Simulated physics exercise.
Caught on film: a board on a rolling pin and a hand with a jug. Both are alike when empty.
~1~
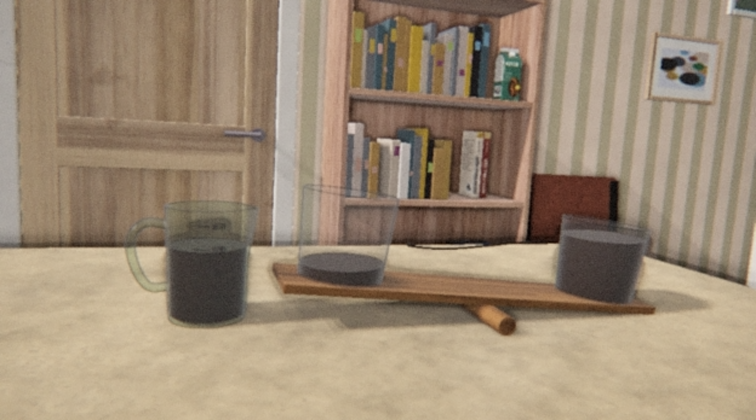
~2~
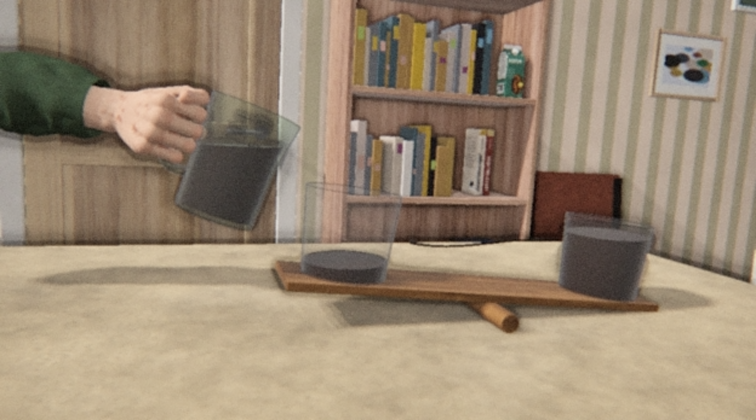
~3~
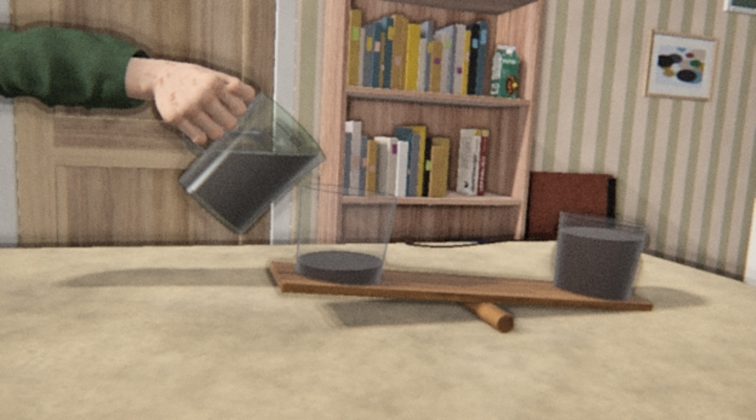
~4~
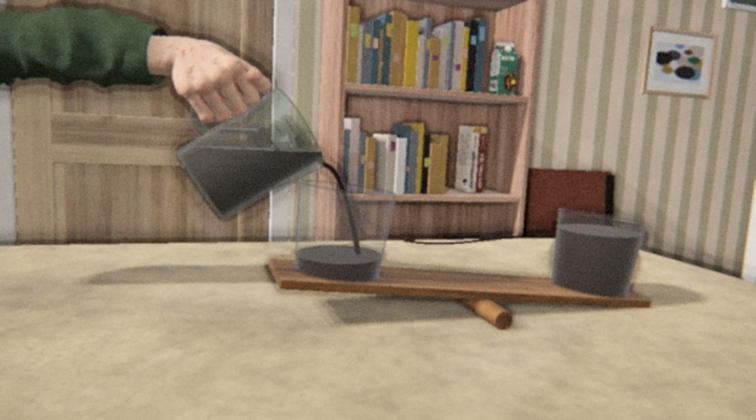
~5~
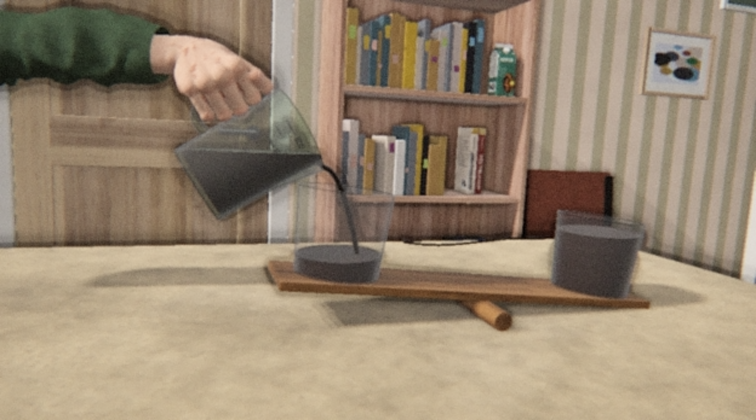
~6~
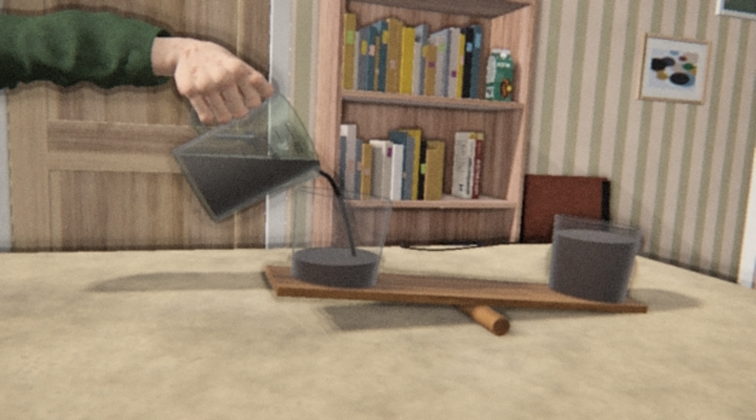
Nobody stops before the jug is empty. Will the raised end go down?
It does not move.
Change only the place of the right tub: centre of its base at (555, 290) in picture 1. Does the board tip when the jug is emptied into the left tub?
In that case: Tips over.
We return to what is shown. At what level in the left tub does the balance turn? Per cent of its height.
I make it 80 per cent.
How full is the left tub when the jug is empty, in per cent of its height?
Some 65 per cent.
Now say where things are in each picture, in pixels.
The first picture shows at the start; jug (209, 259) about two thirds full; left tub (346, 234) nearly empty, raised; right tub (599, 257) about three quarters full, on the low side.
In the second picture, a hand has the jug; rolling pin (507, 321); left tub nearly empty, surface at (344, 260).
In the third picture, the jug is tipped; jug (254, 163) tipped 40° with all of its load; left tub (344, 232) nearly empty.
In the fourth picture, the stream is running; rolling pin (500, 318); left tub about a quarter full, surface at (339, 255); right tub about three quarters full, surface at (599, 231).
In the fifth picture, the stream is running; jug (252, 155) tipped 60° with nearly all of its load; left tub (342, 231) about a quarter full.
In the sixth picture, the stream is running; rolling pin (497, 324); left tub about a quarter full, surface at (336, 256); right tub about three quarters full, surface at (595, 236).
Shortly, the left tub is about half full; the board leans as before.
Then, the left tub is about two thirds full; the board leans as before.
At the finish, the left tub is about two thirds full; the board leans as before.
